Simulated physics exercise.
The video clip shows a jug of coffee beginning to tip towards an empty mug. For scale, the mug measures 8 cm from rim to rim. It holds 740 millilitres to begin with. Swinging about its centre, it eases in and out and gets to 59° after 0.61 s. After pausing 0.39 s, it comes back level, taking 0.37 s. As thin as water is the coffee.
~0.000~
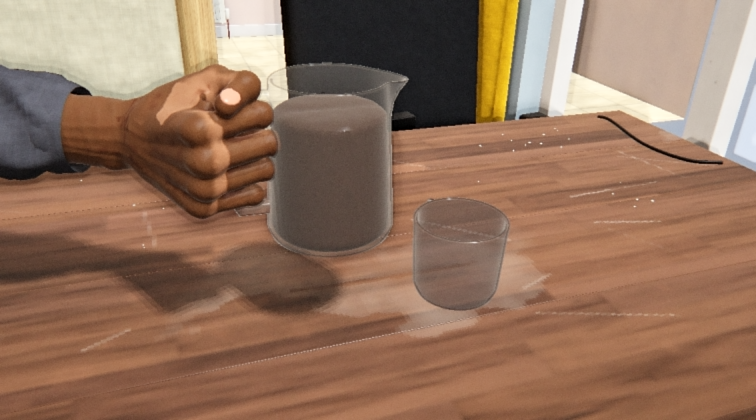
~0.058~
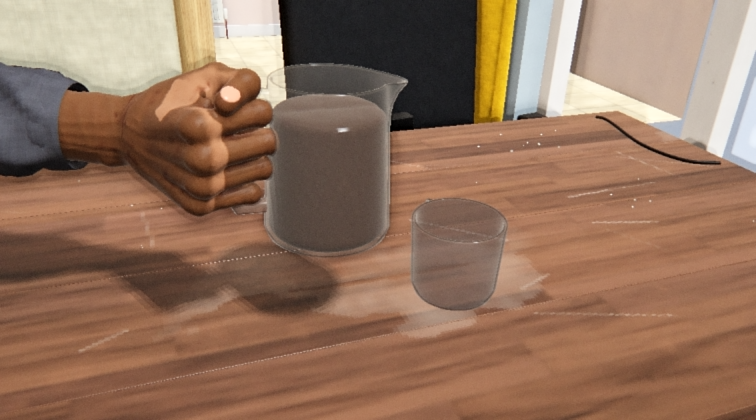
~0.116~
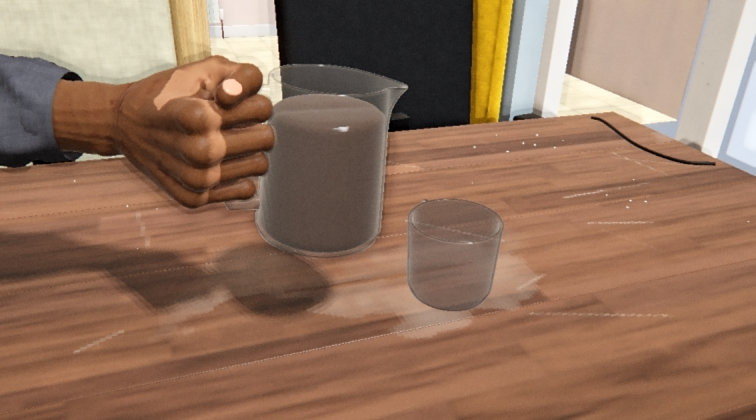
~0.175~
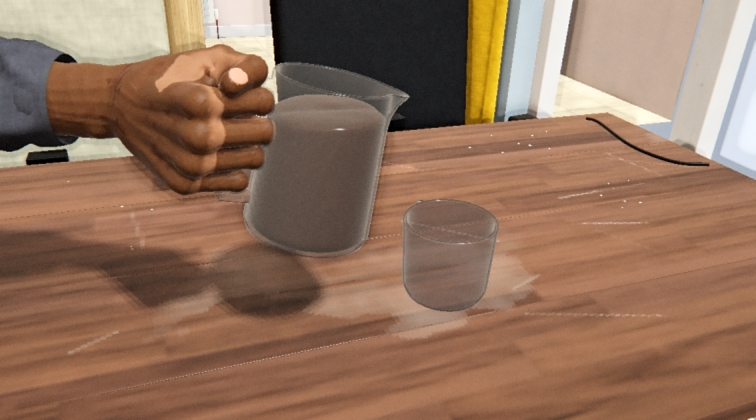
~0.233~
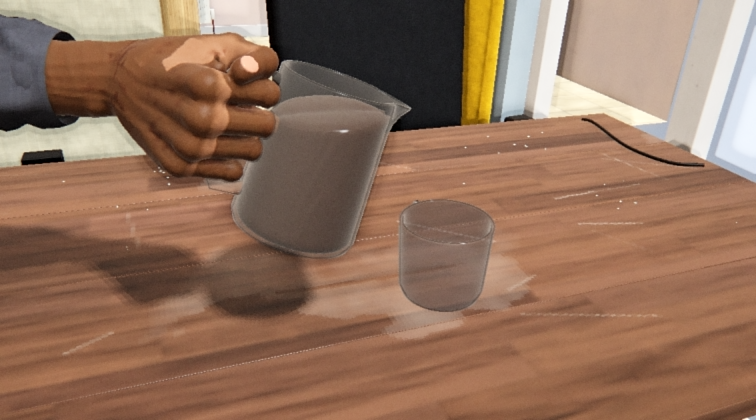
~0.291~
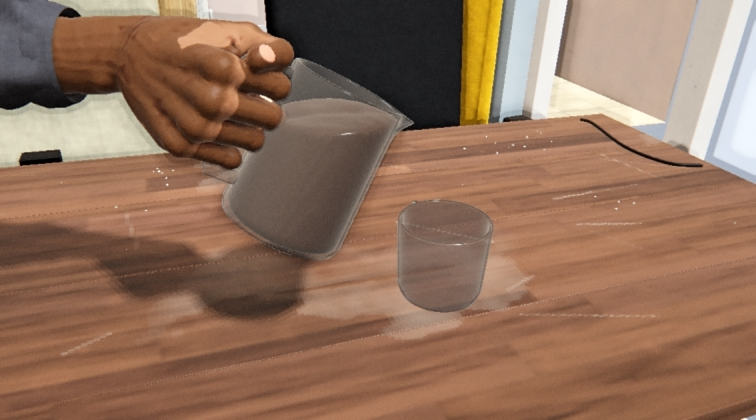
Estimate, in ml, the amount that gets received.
240 ml.
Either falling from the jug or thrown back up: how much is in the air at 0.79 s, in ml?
Roughly 50 ml.
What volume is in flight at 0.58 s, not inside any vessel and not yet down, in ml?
Estimate: Near 50 ml.
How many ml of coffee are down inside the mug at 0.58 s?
About 35 ml.
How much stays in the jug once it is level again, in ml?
It holds about 490 ml at the end.
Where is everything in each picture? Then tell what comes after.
In the first picture, it leans 0°; its right rim is at (406, 76); the coffee meets the walls at (283, 112) and (368, 104); the mug's rim runs from (419, 227) to (502, 215).
In the second picture, it leans 1°; its right rim is at (406, 78); the coffee meets the walls at (282, 112) and (367, 105).
In the third picture, it leans 5°; its right rim is at (406, 84); the coffee meets the walls at (277, 111) and (365, 107).
In the fourth picture, it leans 11°; its right rim is at (407, 93); the coffee meets the walls at (270, 118) and (366, 108).
In the fifth picture, it leans 19°; its right rim is at (409, 105); the coffee meets the walls at (263, 142) and (371, 110).
In the sixth picture, it leans 27°; its right rim is at (412, 120); the coffee meets the walls at (255, 150) and (382, 113).
Then, 0.58 s in, the tilt is 59° and the mug has 35 ml, the jug 655 ml, and 0 ml is on the table.
Then, 0.79 s in, the tilt is 59° and the mug has 125 ml, the jug 565 ml, and 0 ml is on the table.
Then, 1.02 s in, the tilt is 59° and the mug has 205 ml, the jug 510 ml, and 5 ml is on the table.
Then, 1.26 s in, the tilt is 12° and the mug has 240 ml, the jug 490 ml, and 5 ml is on the table.
Finally, the mug has 245 ml, the jug 490 ml, and 5 ml is on the table.
